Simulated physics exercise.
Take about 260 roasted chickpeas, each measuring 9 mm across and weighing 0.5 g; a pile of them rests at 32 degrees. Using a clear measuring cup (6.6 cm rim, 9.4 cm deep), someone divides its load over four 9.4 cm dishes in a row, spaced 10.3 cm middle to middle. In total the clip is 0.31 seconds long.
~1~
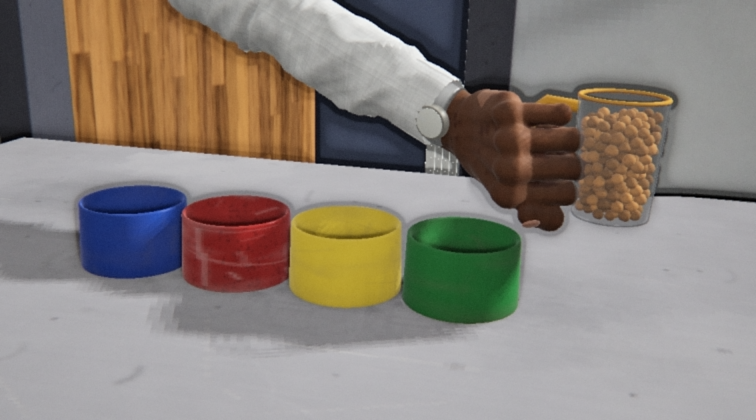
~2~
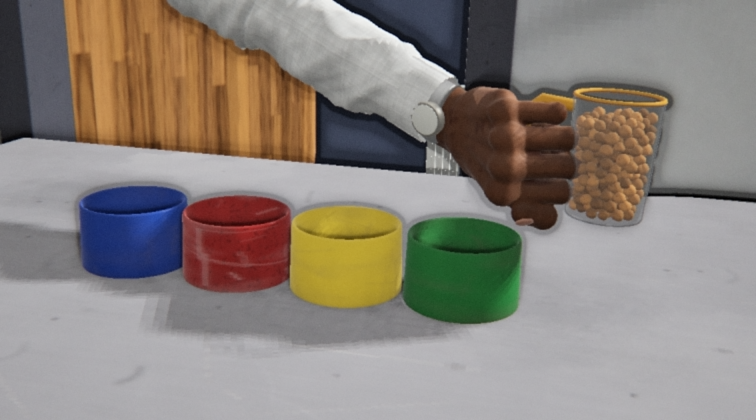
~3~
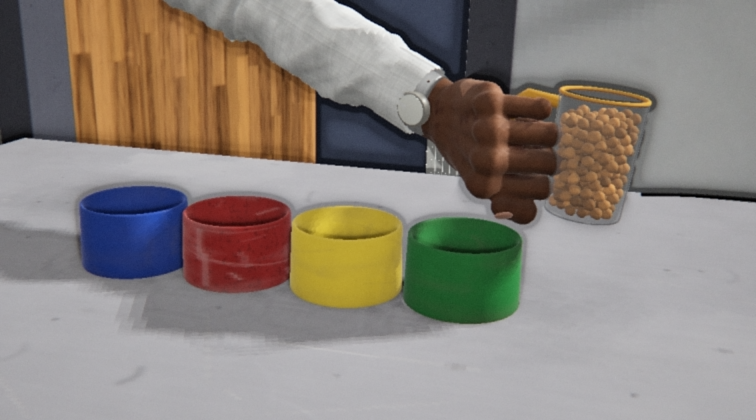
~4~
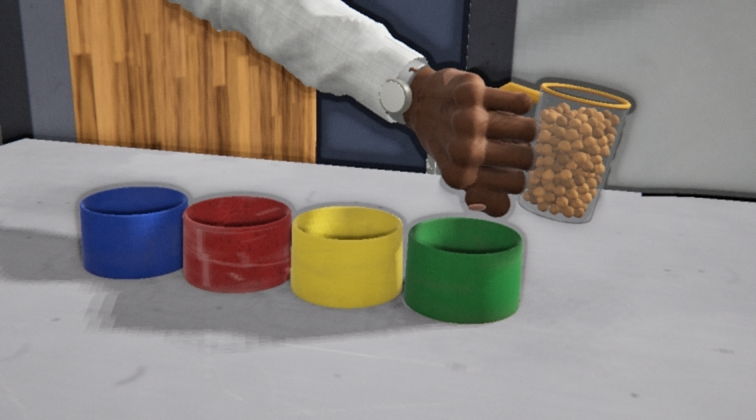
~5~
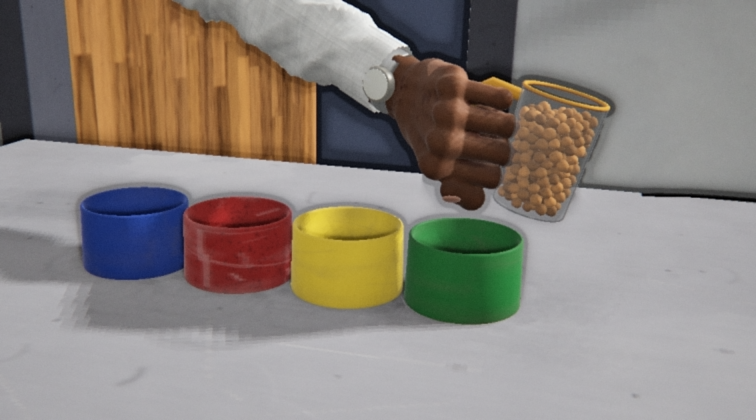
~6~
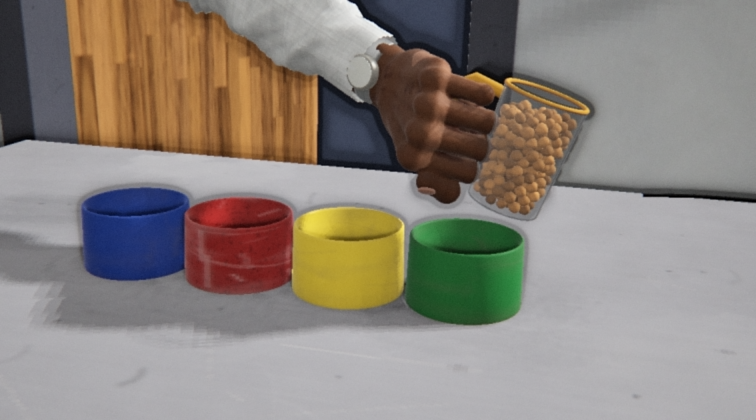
To begin with, a hand holds a clear measuring cup full of small round brown pieces upright, to the right of a row of blue, red, yellow and green dishes. The hand then moves the cup leftward toward the green dish, gradually tilting it to the right as the pieces stay inside.
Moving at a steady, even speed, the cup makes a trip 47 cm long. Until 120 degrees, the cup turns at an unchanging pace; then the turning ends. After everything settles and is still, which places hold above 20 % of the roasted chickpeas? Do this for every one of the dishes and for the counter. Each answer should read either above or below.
Red dish - below, blue dish - above, green dish - below, yellow dish - below, counter - below.
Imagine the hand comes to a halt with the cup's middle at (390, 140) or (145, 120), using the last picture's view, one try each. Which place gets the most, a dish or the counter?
The biggest share goes to green first, then to red.
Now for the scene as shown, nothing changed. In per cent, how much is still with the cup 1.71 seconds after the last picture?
Roughly 25 %.
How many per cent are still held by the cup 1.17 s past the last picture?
It works out to about 95 per cent of the load.
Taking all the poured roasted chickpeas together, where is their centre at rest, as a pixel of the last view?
Centre at rest, approx.: (148, 237) px.
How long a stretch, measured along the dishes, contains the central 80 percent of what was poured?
I'd put it near 5 cm.
Then, 0.70 s after the last picture, tilt 65 degrees; cup holds 100 %.
Then, 1.17 s after the last picture, tilt 97 degrees; cup holds 95 %, red 5 %.
Then, 1.71 s after the last picture, tilt 120 degrees; cup holds 25 %, red 5 %, blue 70 %.
In the end, red 5 %, blue 95 %, green 0 %, yellow 0 %, counter 0 %.
